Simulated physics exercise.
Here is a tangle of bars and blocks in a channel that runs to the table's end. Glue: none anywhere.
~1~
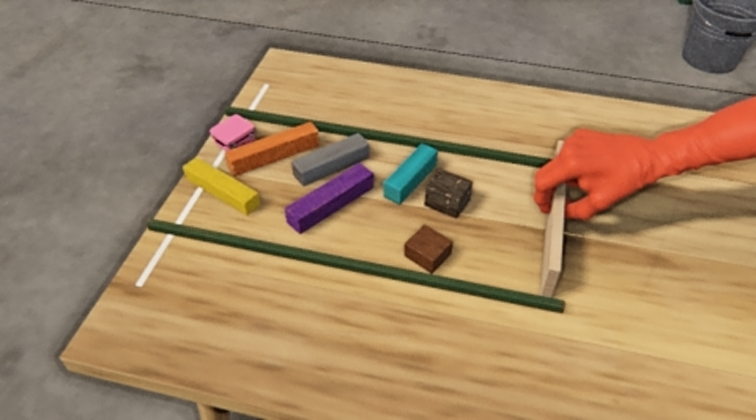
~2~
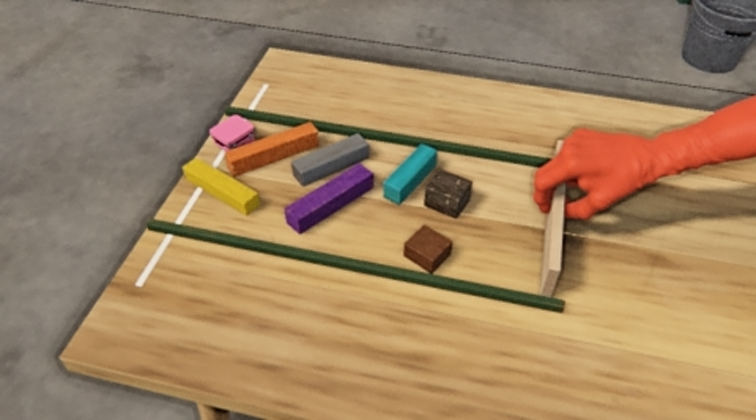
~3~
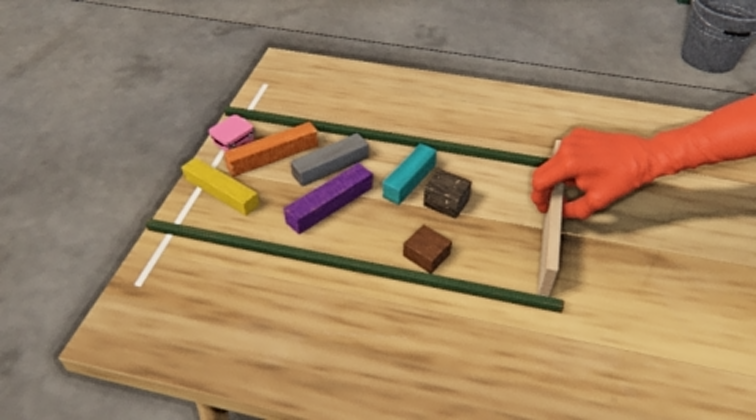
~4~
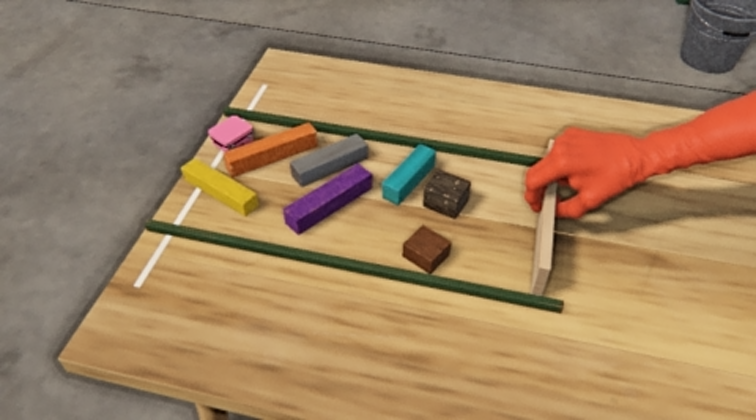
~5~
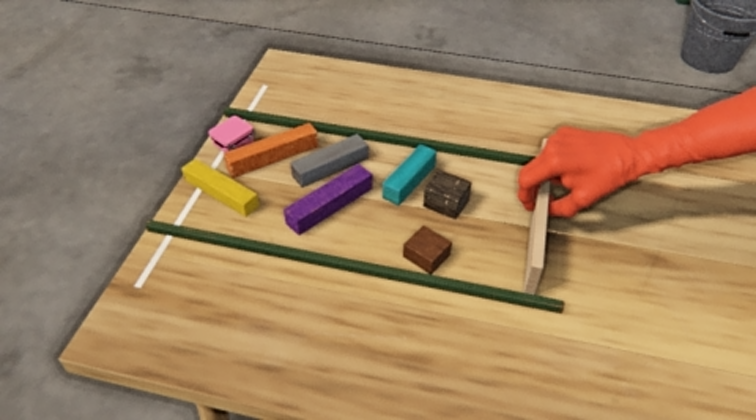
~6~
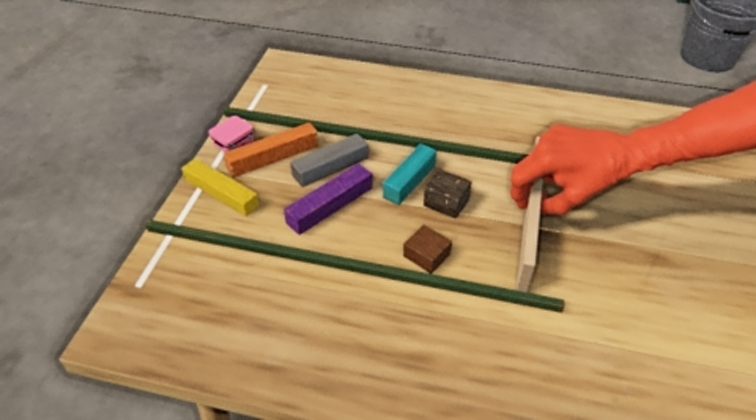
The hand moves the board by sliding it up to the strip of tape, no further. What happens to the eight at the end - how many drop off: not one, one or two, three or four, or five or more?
What drops is a group of five or more.
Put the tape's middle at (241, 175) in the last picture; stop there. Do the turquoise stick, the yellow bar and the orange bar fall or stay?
The turquoise stick stays put; the yellow bar topples off; and the orange bar topples off.
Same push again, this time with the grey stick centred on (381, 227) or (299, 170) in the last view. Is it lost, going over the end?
For the grey stick: Gone and then gone.
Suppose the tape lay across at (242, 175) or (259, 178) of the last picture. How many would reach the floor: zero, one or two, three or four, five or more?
In turn: 3 or 4; either three or four.
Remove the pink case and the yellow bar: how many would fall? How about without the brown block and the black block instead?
Counts - first: 4, second: 4.
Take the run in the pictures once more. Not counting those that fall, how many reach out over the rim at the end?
I make it 2.
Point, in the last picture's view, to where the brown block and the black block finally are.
Final pixels, roughly: (166, 206) for the first, (196, 156) for the other.
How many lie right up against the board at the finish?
Well, it touches 2.
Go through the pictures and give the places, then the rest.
In the first frame, pink case (234, 136); yellow bar (221, 186); orange bar (273, 149); board (555, 215); tape (213, 169).
In the second frame, yellow bar (221, 186); grey stick (331, 159).
In the third frame, orange bar (272, 149); turquoise stick (410, 173).
In the fourth frame, pink case (232, 136); purple bar (329, 198).
In the fifth frame, yellow bar (220, 187); brown block (427, 249).
In the sixth frame, pink case (232, 136); yellow bar (220, 187); orange bar (272, 149); board (532, 210); tape (212, 170).
Soon after, none off yet; pink case at rest near (232, 136); yellow bar at rest near (220, 187); orange bar at rest near (272, 149).
Then, none off yet; pink case moved a little near (226, 131); yellow bar moved a little near (198, 184); orange bar moved a little near (240, 140).
At rest, the number that fall off is five or more; fallen, turquoise stick, purple bar, grey stick, orange bar, yellow bar and pink case.
